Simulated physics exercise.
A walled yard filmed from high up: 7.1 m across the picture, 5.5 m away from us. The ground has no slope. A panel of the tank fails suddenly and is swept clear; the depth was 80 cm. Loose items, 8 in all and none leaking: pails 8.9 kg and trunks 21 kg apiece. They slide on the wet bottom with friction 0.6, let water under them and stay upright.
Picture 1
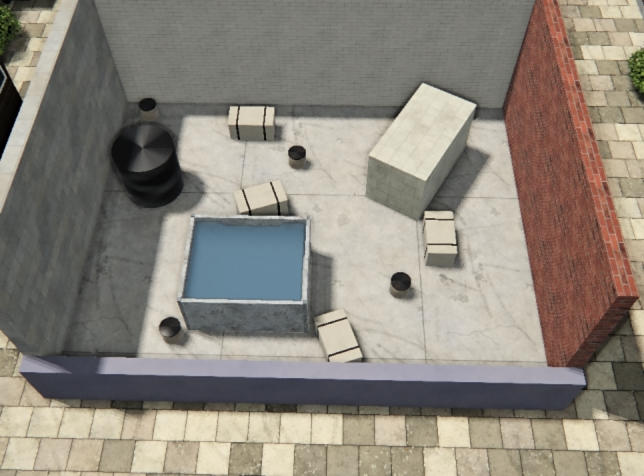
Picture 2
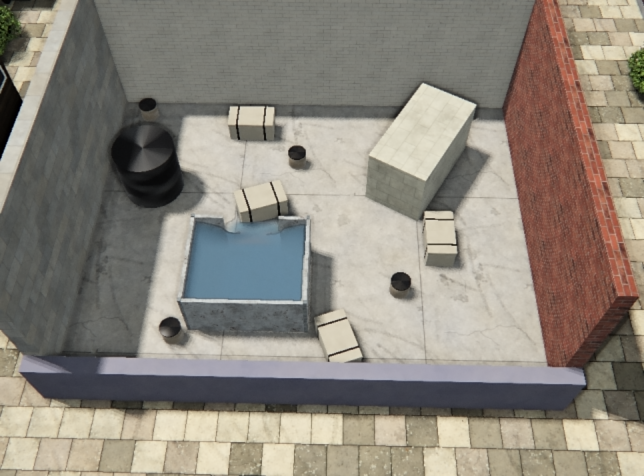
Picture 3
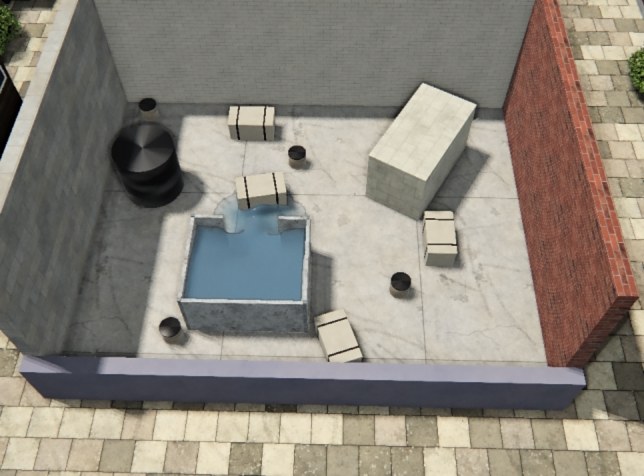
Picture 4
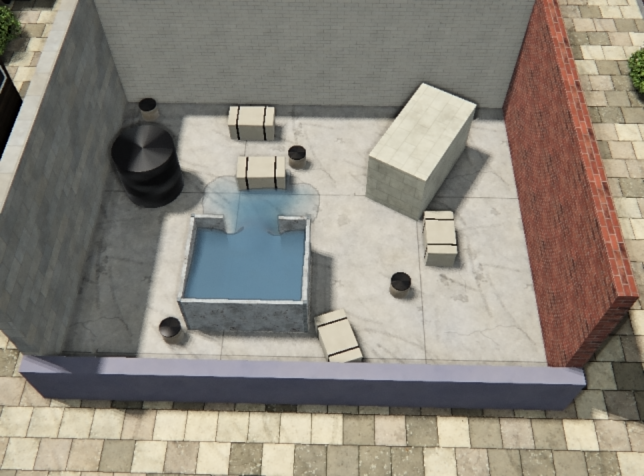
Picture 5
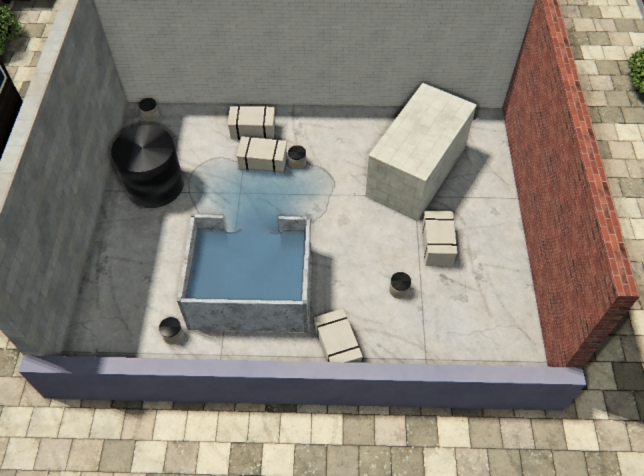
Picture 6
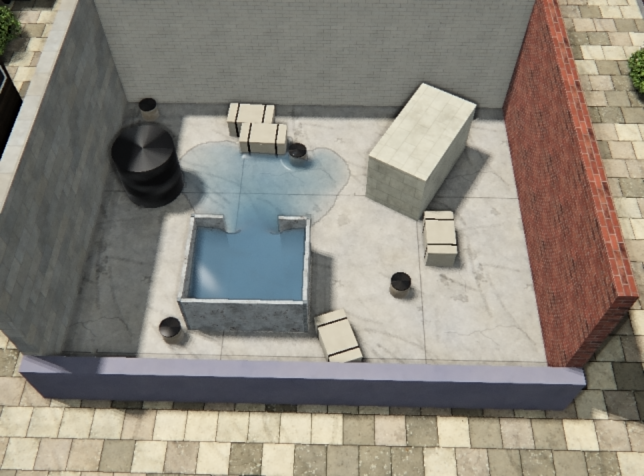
The clip opens on a walled yard seen from above, with a full tank, pale trunks and dark pails standing still. The tank's far side opens and water pours out, pushing the nearest trunk away. The pool spreads across the ground, and the trunk slides up against another, nudging it slightly.
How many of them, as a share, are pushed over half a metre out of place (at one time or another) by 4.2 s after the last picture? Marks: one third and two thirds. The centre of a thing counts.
That comes to one to two thirds.
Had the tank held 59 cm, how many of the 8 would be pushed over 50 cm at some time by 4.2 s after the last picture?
In that case 4 of them.
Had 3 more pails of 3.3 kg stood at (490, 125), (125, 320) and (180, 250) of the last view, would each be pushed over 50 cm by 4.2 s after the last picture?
In turn: More, less, short of it.
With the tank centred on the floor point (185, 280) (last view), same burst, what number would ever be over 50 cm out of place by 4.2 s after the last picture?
Then 2.
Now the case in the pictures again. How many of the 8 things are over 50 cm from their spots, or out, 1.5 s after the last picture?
3 of them.
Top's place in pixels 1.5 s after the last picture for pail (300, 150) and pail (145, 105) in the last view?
Around (389, 121) and (125, 122).
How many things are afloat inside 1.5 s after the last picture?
At that moment 1.
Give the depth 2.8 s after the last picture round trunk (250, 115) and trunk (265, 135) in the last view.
Roughly 17 and 9 cm.
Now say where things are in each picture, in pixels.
In the first frame, a trunk at (260, 196) rests on the ground; a trunk at (251, 116), on the bottom; 2.4 m2 under water; 0 of 8 have shifted.
In the second frame, a trunk at (260, 196), on the bottom; a trunk at (251, 116), on the bottom; 3.0 m2 under water; 0 of 8 have shifted.
In the third frame, a trunk at (261, 185) rests on the ground, 21 cm from its start; a trunk at (251, 116), on the bottom; water covers 3.5 m2; 1 of 8 have shifted.
In the fourth frame, a trunk at (261, 167), on the bottom, 60 cm from its start; a trunk at (251, 116), on the bottom; water covers 4.6 m2; 1 of 8 have shifted.
In the fifth frame, a trunk at (262, 148) rests on the ground, 102 cm from its start; a trunk at (251, 116) rests on the ground; water covers 5.9 m2; 1 of 8 have shifted.
In the sixth frame, a trunk at (263, 133) rests on the ground, 139 cm from its start; a trunk at (251, 113) rests on the ground, 6 cm from its start; 7.4 m2 under water; 3 of 8 have shifted.
Then, 0.4 s after the last picture 2 of 8 are over 50 cm from their spots; 0 afloat.
Then, 1.5 s after the last picture 3 of 8 are over 50 cm from their spots; 1 afloat.
Then, 2.8 s after the last picture 4 of 8 are over 50 cm from their spots; 2 afloat.
Then, 4.2 s after the last picture 4 of 8 are over 50 cm from their spots, and 4 have been at some point; 2 afloat.
